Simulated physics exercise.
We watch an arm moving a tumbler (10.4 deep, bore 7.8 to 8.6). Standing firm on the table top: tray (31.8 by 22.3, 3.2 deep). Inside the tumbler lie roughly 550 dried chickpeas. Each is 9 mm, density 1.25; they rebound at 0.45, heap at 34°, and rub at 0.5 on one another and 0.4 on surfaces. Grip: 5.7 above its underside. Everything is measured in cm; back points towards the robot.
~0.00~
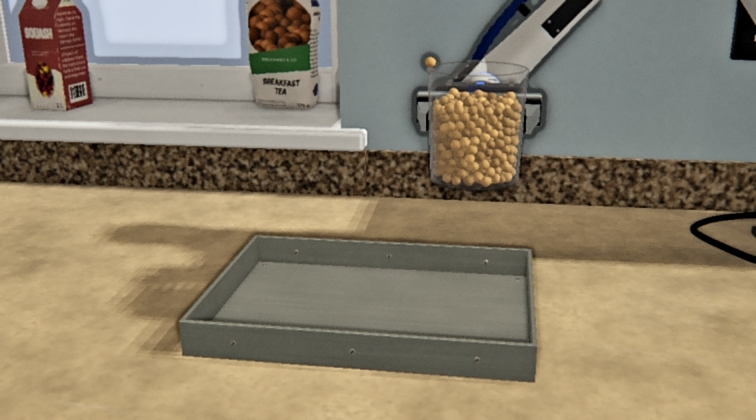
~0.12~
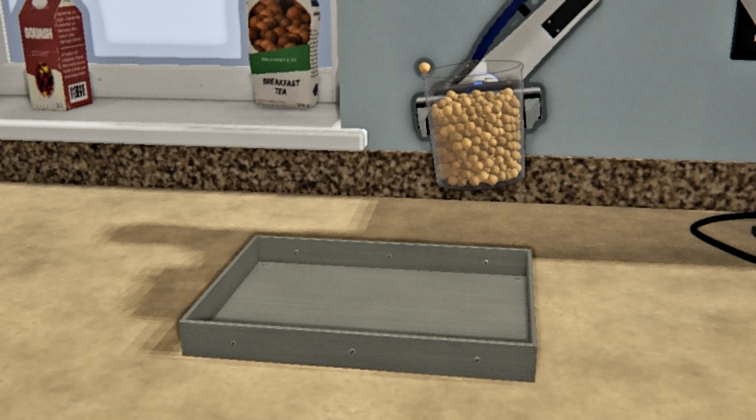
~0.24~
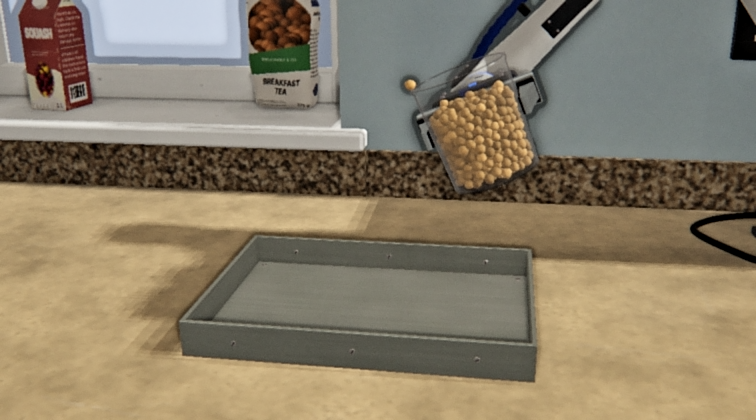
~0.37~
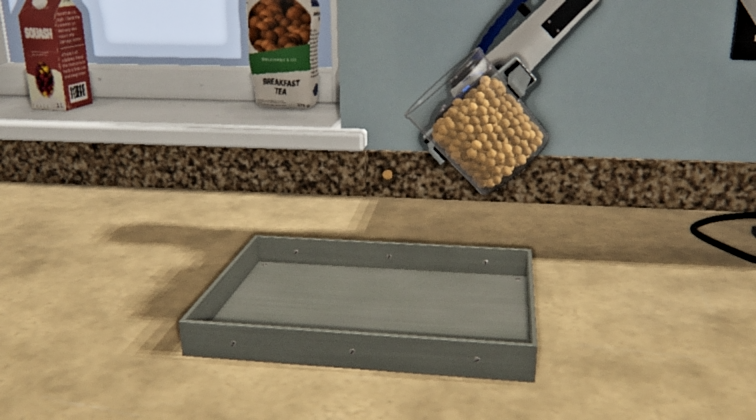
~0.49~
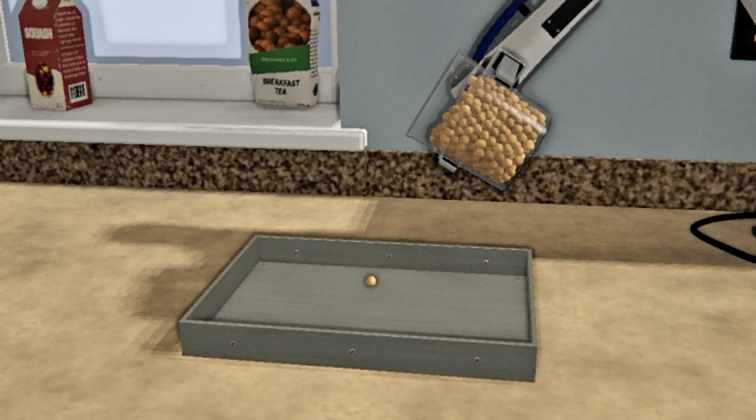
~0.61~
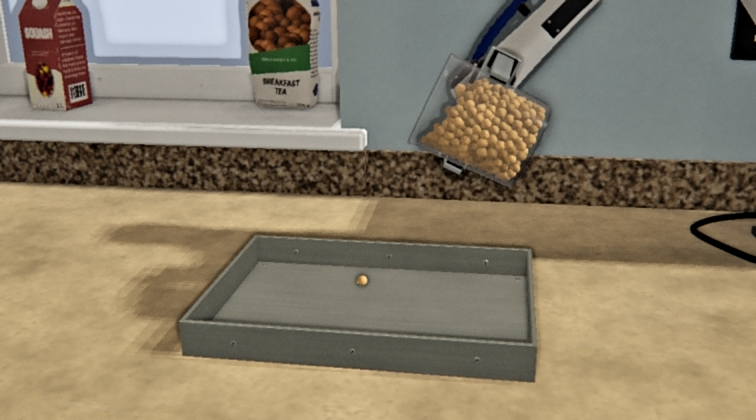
At the start, a gripper on an arm holds an upright clear tumbler full of chickpeas above a gray tray on the counter, one chickpea beside its rim. The arm tilts the tumbler steeply to the left as the single chickpea drops into the tray, while the rest stay inside the tumbler.
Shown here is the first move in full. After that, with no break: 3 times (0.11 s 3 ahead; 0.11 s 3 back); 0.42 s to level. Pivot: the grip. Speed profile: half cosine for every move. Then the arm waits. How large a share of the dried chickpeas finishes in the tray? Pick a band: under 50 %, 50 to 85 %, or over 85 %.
Under 50 %.
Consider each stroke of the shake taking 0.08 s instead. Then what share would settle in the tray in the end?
Then about 35 per cent.
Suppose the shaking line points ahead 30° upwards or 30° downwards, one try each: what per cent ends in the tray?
First try about 40 %, second try about 10 %.
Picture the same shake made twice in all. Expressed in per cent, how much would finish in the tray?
It would come to around 20 %.
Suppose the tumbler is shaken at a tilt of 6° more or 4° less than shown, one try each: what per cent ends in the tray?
About 40 per cent for the first try and 20 per cent for the second.
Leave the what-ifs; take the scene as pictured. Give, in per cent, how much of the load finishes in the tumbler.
Around 75 per cent.
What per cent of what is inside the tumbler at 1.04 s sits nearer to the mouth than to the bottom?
Roughly 45 %.
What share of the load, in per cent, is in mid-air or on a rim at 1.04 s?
Some 8 percent.
By 1.04 s, tilted 65° forward, highest piece 22 above the table; 466 in the tumbler, 45 in the tray, 42 in flight or on a rim.
By 1.47 s, tilted 34° forward, highest piece 23 above the table; 414 in the tumbler, 136 in the tray, 3 in flight or on a rim.
By 1.89 s, level, highest piece 24 above the table; 414 in the tumbler, 139 in the tray.
By 2.94 s, level, highest piece 23 above the table; 414 in the tumbler, 139 in the tray.
Final count, 414 in the tumbler, 139 in the tray. That is 25 % in the tray.
